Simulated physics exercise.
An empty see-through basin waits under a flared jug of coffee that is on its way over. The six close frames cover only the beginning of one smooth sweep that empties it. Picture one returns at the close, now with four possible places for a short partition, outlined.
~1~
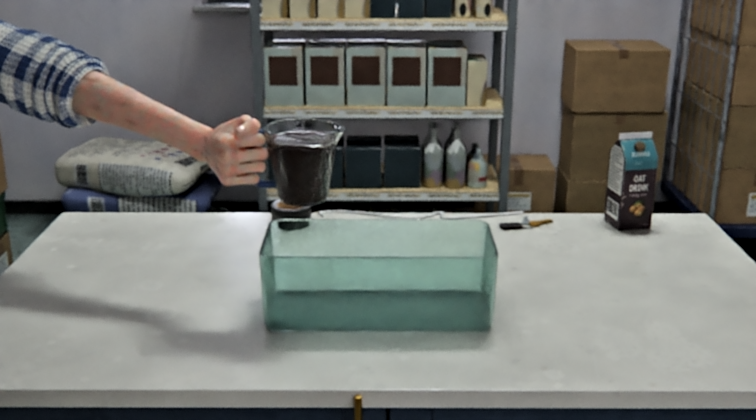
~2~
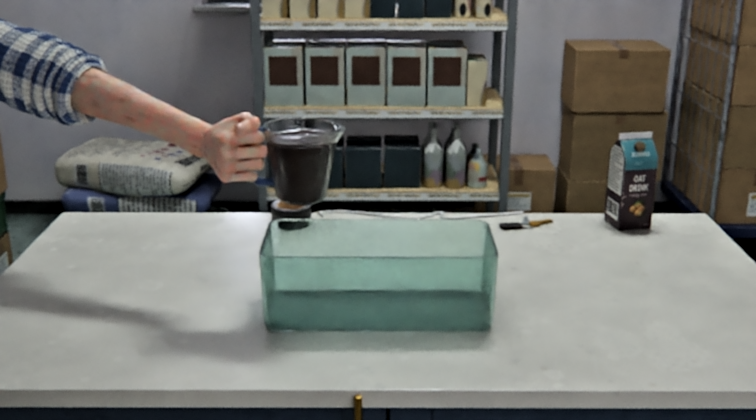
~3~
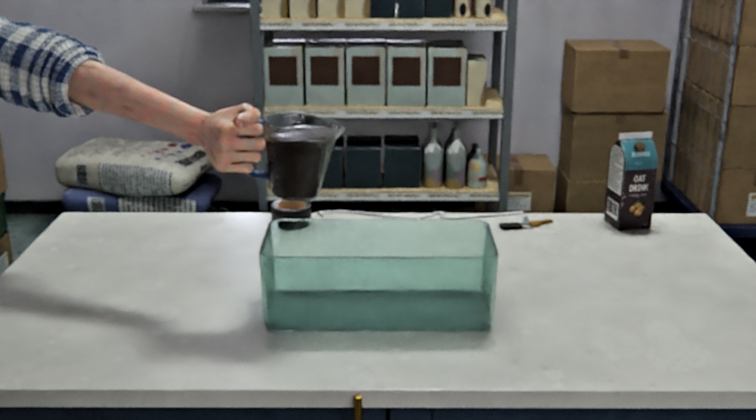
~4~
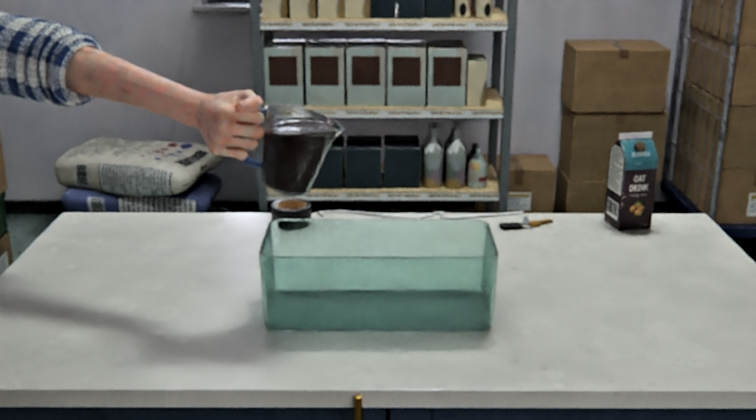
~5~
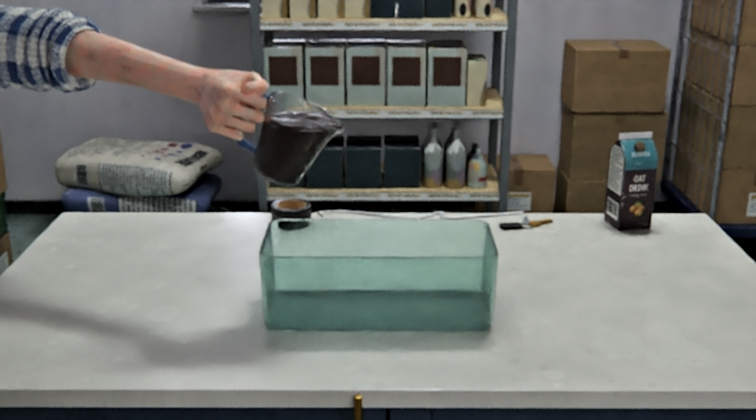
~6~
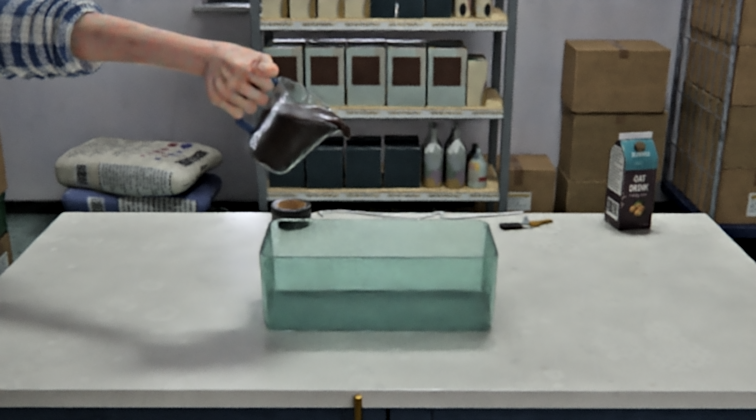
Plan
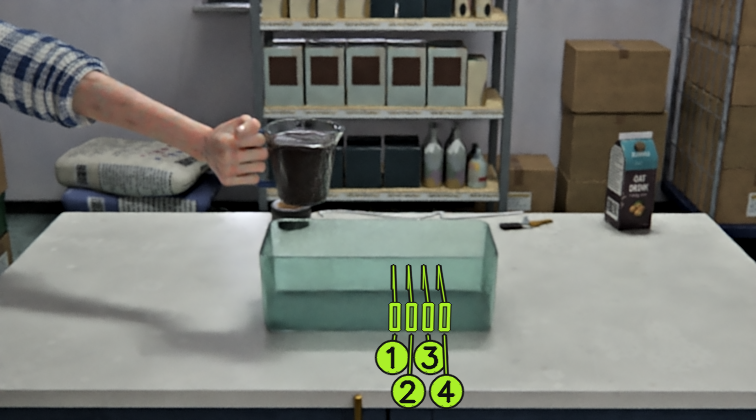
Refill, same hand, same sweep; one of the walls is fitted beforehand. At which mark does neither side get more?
Place 3.
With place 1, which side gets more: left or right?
The right side.
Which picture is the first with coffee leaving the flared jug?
In picture 6.
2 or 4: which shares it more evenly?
2 it is.
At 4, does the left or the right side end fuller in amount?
The left side.
On the marked copy, 1 at (394, 335); 2 at (411, 335); 3 at (427, 335); 4 at (444, 335).
With 1, about 9 % ends left of the wall and 88 % right of it; 3 % is lost outside.
With 2, about 17 % ends left of the wall and 79 % right of it; 4 % is lost outside.
With 3, about 52 % ends left of the wall and 44 % right of it; 4 % is lost outside.
With 4, about 88 % ends left of the wall and 6 % right of it; 6 % is lost outside.
